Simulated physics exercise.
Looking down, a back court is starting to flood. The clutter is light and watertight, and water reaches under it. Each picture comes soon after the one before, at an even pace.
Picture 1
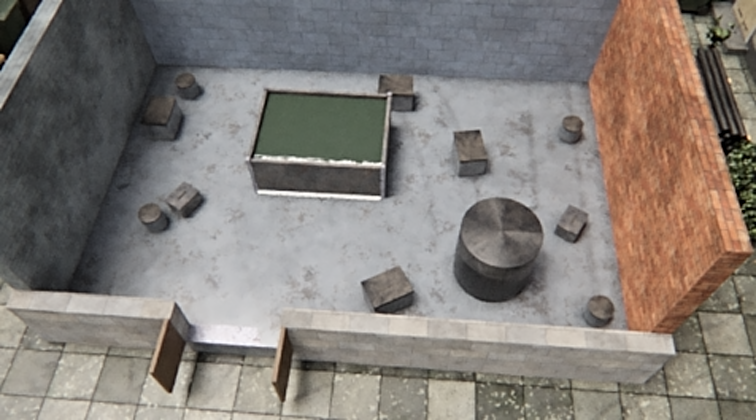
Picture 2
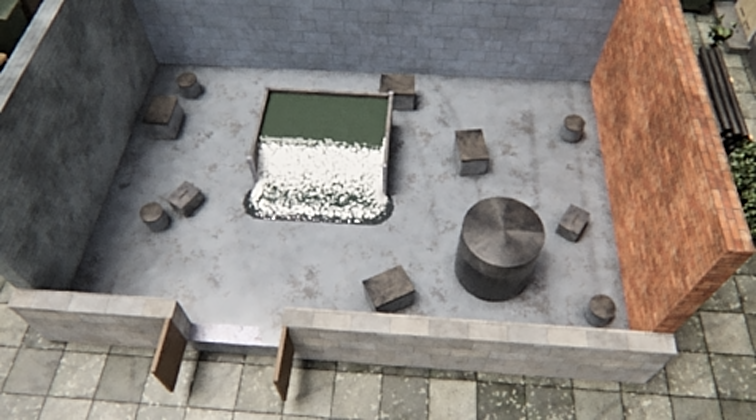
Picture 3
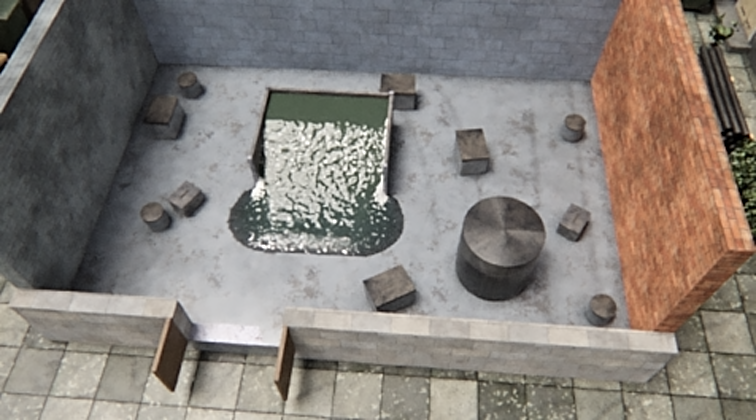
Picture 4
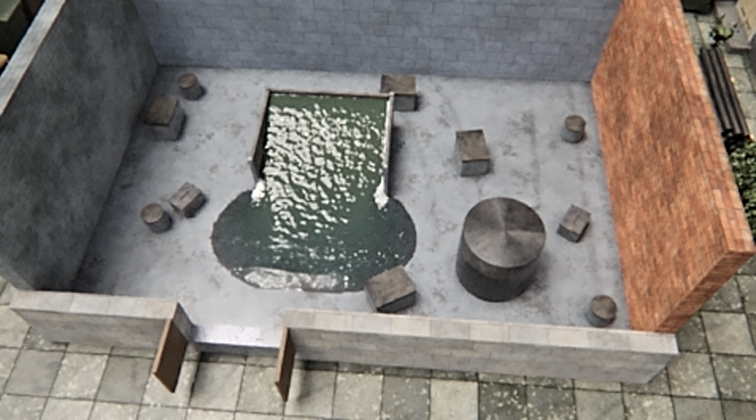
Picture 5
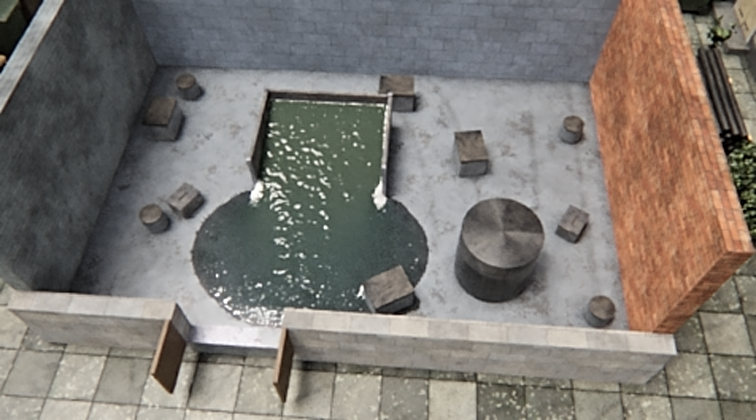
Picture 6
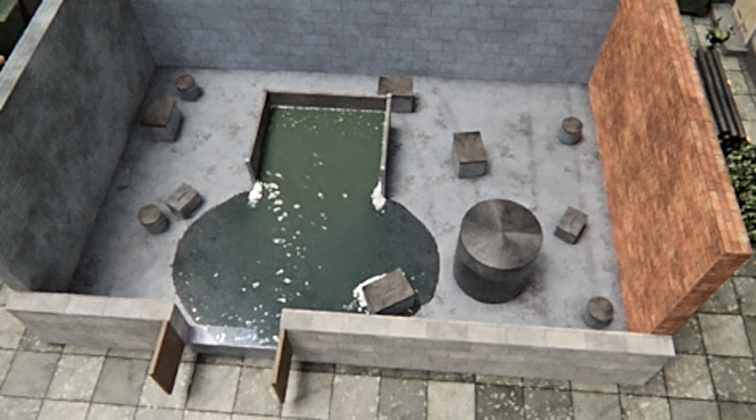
A walled court with grey walls and a brick wall on the right is seen from above, with a gap in the low front wall. A large rectangular tank of dark green water stands left of centre, a big dark cylinder to its right, and small grey blocks and cylinders around them. Water pours from the tank's front and spreads in a rounded pool to the gap, while the blocks stay put.
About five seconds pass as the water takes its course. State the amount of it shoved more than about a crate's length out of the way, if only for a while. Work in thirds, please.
My answer: Not even a third.
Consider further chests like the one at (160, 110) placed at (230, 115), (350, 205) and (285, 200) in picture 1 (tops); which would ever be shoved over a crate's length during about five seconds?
First remains in place, second driven off, third driven off.
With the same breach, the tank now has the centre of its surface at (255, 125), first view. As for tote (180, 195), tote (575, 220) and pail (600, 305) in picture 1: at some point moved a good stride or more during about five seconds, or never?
Object by object, in turn: Travelled a good distance, lingered near its place, lingered near its place.
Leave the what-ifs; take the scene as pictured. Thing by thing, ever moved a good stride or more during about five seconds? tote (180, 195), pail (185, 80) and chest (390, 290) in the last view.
Successively: Never went far, never went far, moved a long way.
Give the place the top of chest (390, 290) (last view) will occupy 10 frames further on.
About (553, 307).
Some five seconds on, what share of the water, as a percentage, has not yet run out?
I'd put it close to 64 percent.
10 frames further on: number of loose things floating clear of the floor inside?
Result - 0.
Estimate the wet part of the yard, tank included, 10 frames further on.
Roughly 40 %.
A moment on, 0 of 10 are well off their spots; 0 afloat.
Next, 1 of 10 are well off their spots; 0 afloat.
Later, 2 of 10 are well off their spots; 0 afloat.
In the end, 3 of 10 are well off their spots, and 3 have been at some point; 0 afloat.
